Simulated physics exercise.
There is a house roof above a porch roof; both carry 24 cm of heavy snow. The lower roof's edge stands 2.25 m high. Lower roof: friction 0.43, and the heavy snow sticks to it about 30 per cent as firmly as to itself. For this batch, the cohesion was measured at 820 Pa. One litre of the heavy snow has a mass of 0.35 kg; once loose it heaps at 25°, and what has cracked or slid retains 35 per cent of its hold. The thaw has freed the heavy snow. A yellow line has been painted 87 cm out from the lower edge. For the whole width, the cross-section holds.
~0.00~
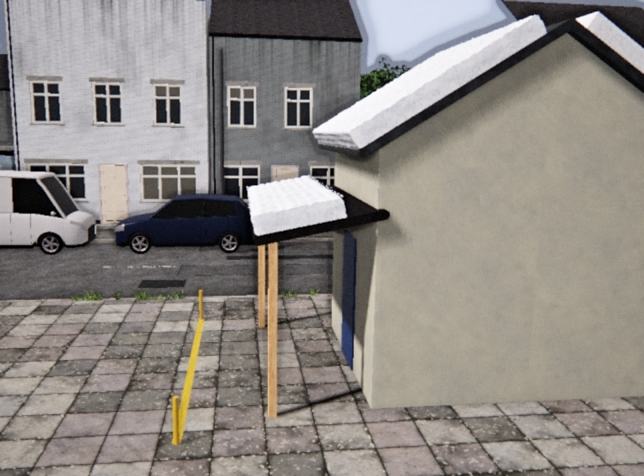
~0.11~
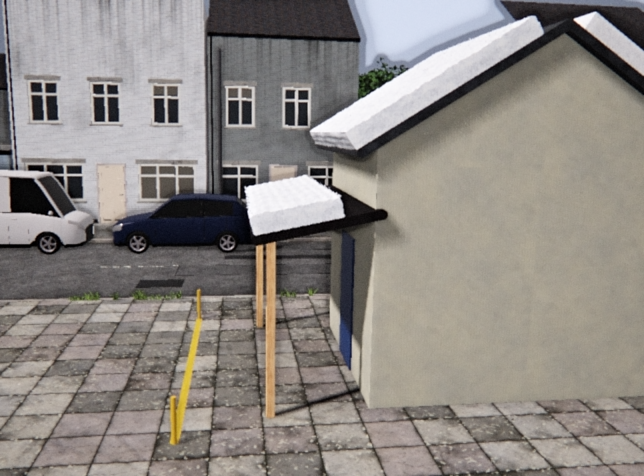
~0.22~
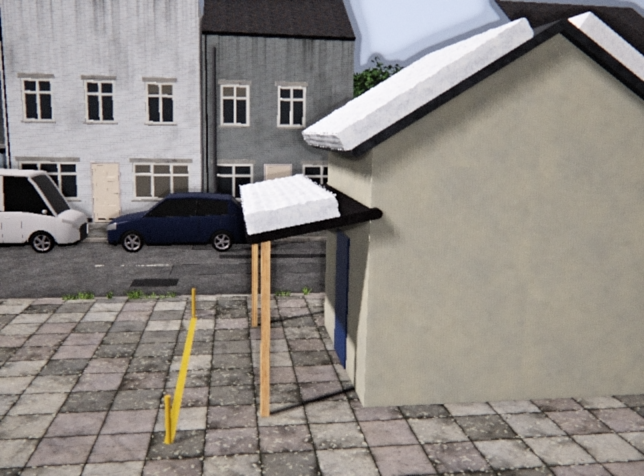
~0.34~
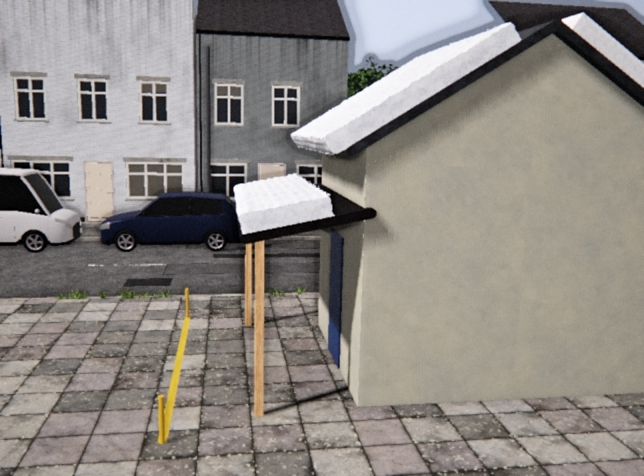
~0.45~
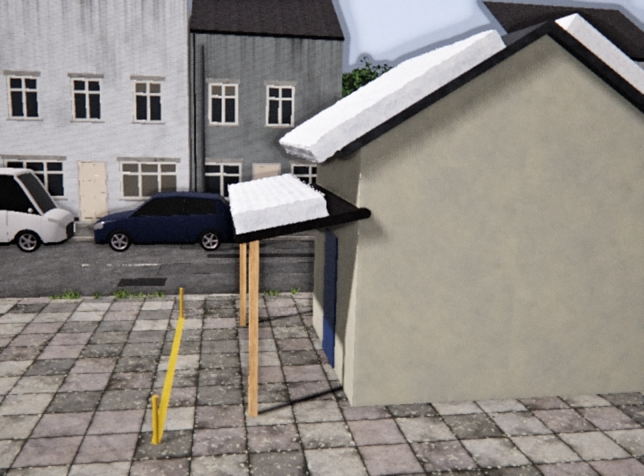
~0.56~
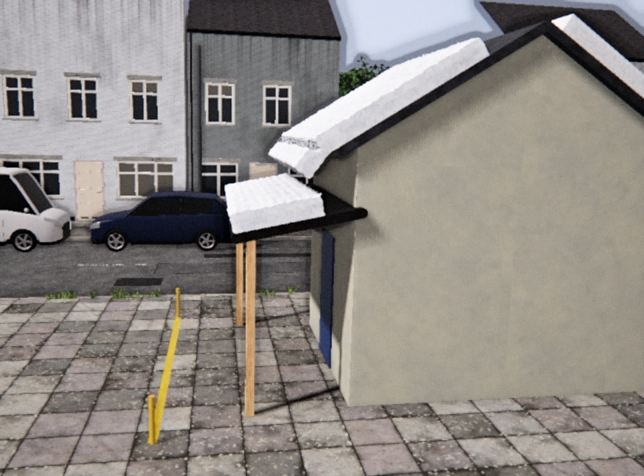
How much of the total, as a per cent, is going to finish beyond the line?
I would expect close to 46 percent of the snow beyond the line.
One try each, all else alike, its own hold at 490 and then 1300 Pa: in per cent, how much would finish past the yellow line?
Try one gives 60 per cent, try two gives 30 per cent.
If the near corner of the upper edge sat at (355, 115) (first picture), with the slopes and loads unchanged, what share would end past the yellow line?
60 %, roughly.
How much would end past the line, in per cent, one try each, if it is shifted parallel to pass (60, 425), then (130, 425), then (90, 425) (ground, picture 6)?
12 %, then 35 %, then 20 %.
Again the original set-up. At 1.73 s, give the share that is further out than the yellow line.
I'd put it at close to 22 in a hundred.
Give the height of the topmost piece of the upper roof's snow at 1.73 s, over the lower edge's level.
At that moment it reaches around 0.6 m above the edge.
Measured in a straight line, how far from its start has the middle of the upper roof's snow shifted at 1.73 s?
It has shifted some 3.4 m.
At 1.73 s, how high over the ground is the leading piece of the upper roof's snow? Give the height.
0.0 m, roughly.
After 1.10 s, none is below the lower edge and 0 % is past the line.
After 1.73 s, 38 % is below the lower edge and 21 % is past the line.
After 2.37 s, 67 % is below the lower edge and 46 % is past the line.
After 3.00 s, 67 % is below the lower edge and 46 % is past the line.
After 3.30 s, 67 % is below the lower edge and 46 % is past the line.
